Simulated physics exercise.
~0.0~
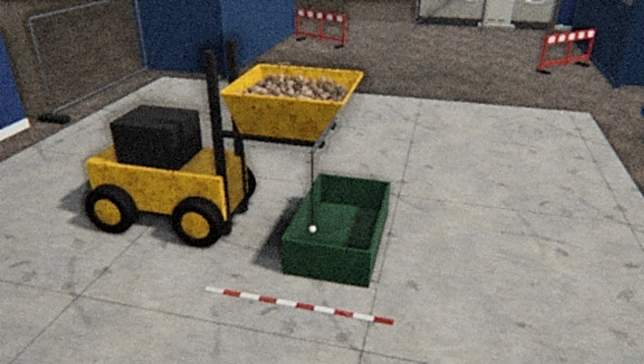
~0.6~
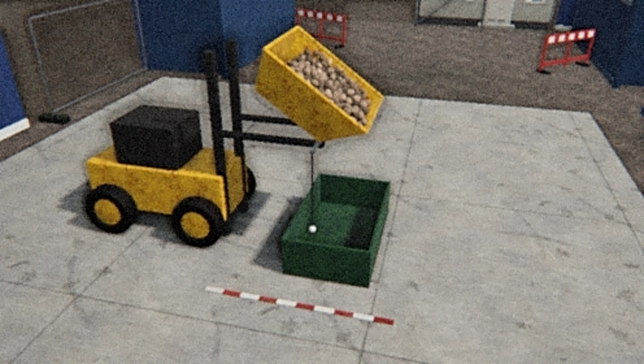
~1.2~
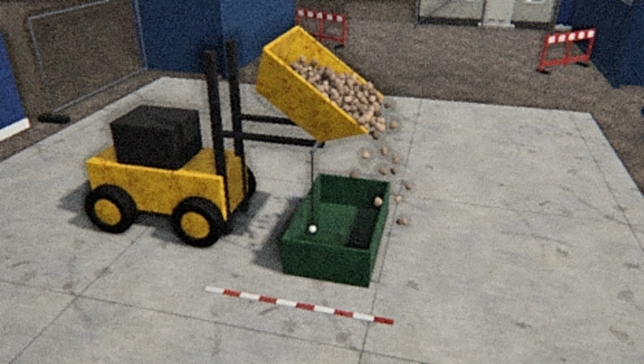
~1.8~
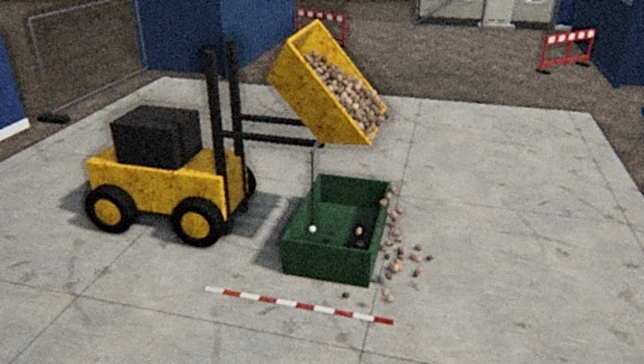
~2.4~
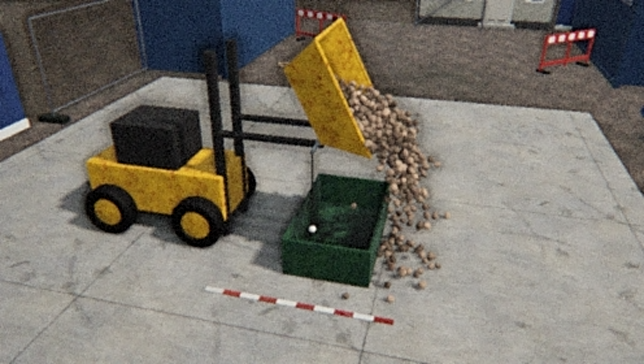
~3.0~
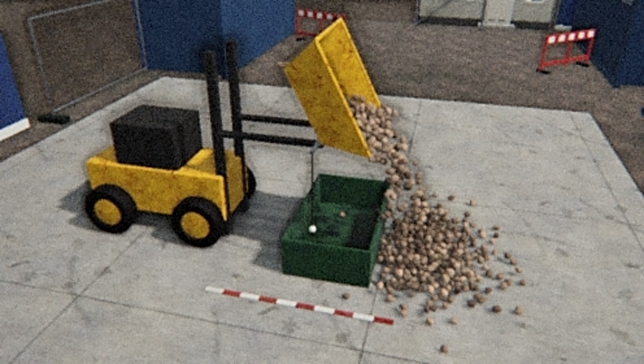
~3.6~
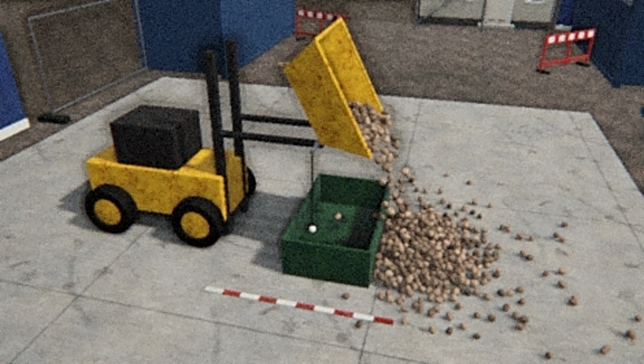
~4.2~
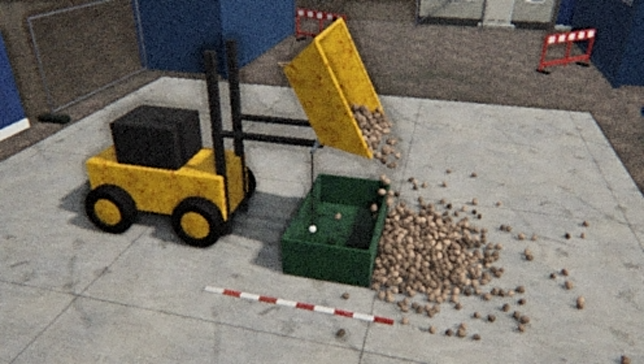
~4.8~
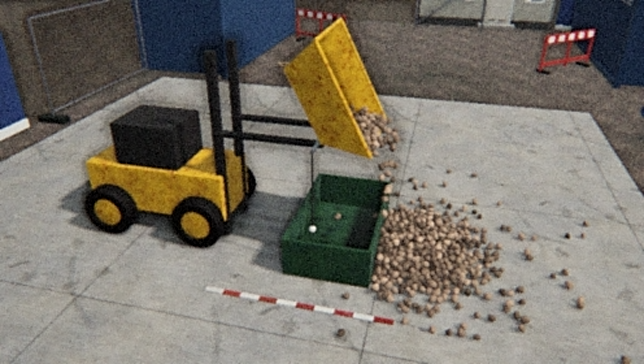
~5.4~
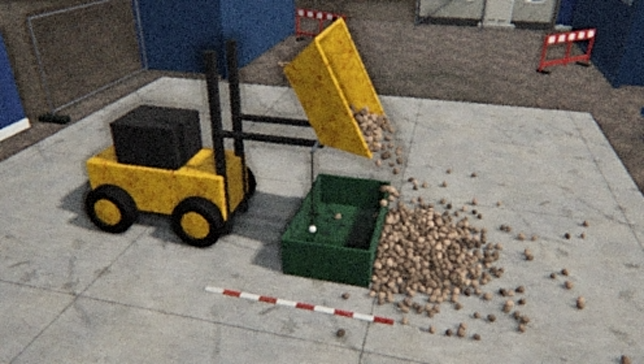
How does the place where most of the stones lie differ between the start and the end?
At the start the stones all sit in the raised yellow skip above the green bin. By the end most of them lie in a spread-out heap on the concrete to the right of the bin, lower down and farther right than before.
